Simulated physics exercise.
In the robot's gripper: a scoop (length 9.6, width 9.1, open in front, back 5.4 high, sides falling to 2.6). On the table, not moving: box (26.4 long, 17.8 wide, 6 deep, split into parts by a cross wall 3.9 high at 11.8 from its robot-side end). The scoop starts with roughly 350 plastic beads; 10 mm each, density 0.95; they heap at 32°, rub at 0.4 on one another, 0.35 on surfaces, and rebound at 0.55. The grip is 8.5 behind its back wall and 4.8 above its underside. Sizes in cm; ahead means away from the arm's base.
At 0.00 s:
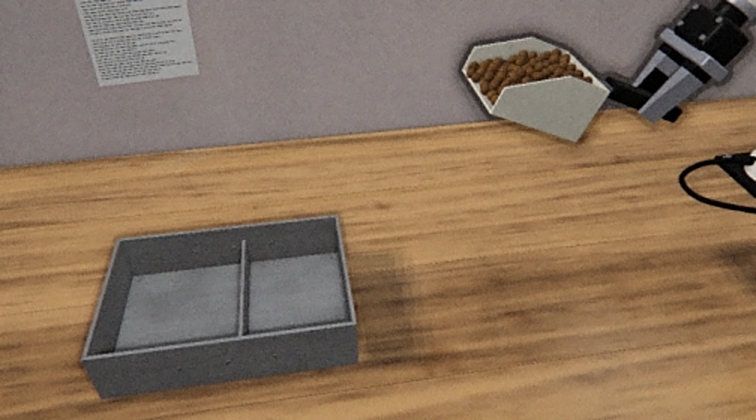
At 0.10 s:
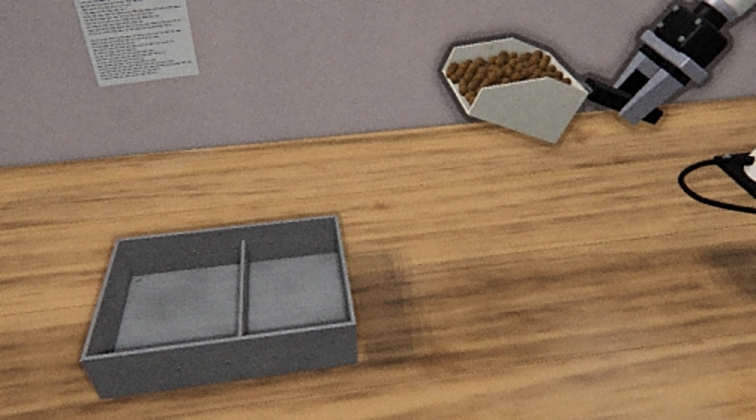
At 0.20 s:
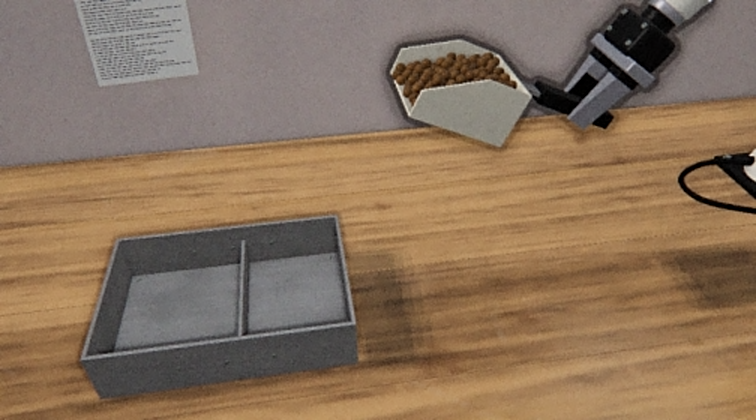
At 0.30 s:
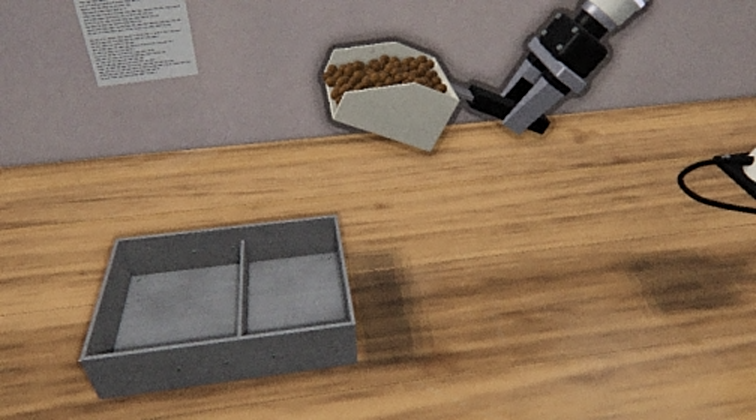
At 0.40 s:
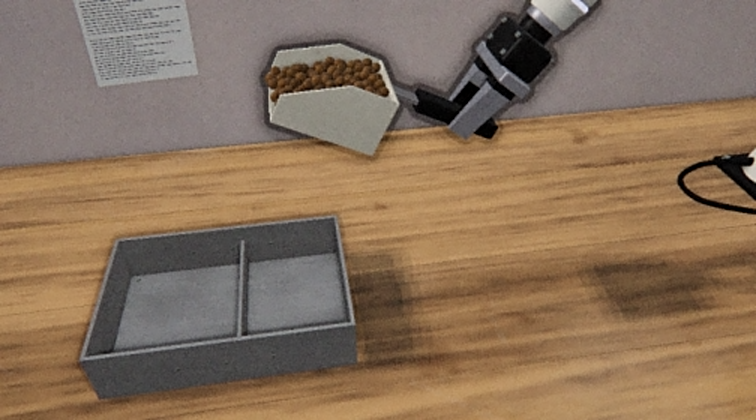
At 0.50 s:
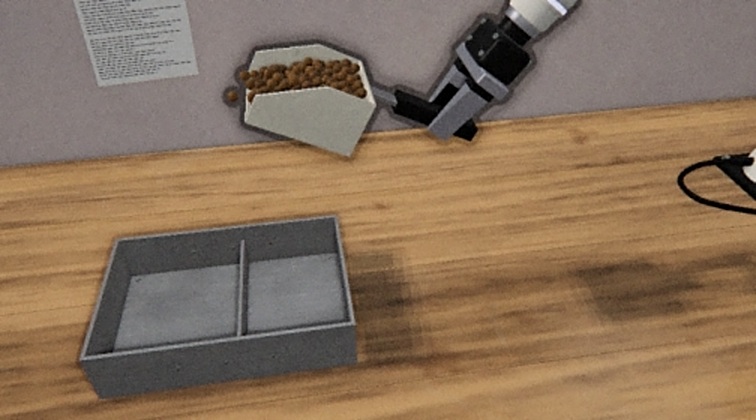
The video shows a robotic gripper carrying a pale scoop heaped with small brown beads leftward above a wooden table, past a still gray divided tray, with the motion slowing as a bead leaves the scoop's left edge.
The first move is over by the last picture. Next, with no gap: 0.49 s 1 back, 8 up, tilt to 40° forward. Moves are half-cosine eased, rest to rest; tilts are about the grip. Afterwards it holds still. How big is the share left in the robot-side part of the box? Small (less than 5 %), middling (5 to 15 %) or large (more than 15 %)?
In the robot-side part of the box the share is large, more than 15 %.
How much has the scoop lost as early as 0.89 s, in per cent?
About 20 per cent by then.
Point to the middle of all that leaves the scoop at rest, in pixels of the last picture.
Around (289, 304).
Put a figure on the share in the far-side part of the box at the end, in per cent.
About 0 per cent.
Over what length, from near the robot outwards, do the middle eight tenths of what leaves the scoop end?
About 10 cm.
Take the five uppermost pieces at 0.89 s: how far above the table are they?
Roughly 26 cm.
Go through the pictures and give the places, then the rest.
Scoop floor at (526, 104), tilted 24° backward; upper third of the load around (533, 76), from x 470 to 590, top at y 55; 346 on the scoop, in the first frame.
Scoop floor at (506, 105), tilted 24° backward; upper third of the load around (513, 77), from x 450 to 570, top at y 55, in the second frame.
Scoop floor at (453, 108), tilted 25° backward; upper third of the load around (455, 77), from x 395 to 515, top at y 55, in the third frame.
Scoop floor at (385, 111), tilted 26° backward; upper third of the load around (385, 81), from x 330 to 445, top at y 60, in the fourth frame.
Scoop floor at (329, 114), tilted 27° backward; upper third of the load around (327, 83), from x 270 to 385, top at y 60, in the fifth frame.
Scoop floor at (307, 114), tilted 27° backward; upper third of the load around (303, 84), from x 235 to 360, top at y 60; 345 on the scoop, 1 in flight or on a rim, in the sixth frame.
By 0.70 s, tilted 4° backward, highest piece 28 above the table; 344 on the scoop, 1 in the robot-side part, 1 in the far-side part.
By 0.89 s, tilted 34° forward, highest piece 25 above the table; 272 on the scoop, 13 in the robot-side part, 1 in the far-side part, 60 in flight or on a rim.
By 1.19 s, tilted 40° forward, highest piece 18 above the table; 301 in the robot-side part, 3 on the scoop, 1 in the far-side part, 1 on the table or floor, 40 in flight or on a rim.
By 2.24 s, tilted 40° forward, highest piece 3 above the table; 344 in the robot-side part, 1 in the far-side part, 1 on the table or floor.
Final count, 344 in the robot-side part, 1 in the far-side part, 1 on the table or floor. That is 99 % in the robot-side part of the box.
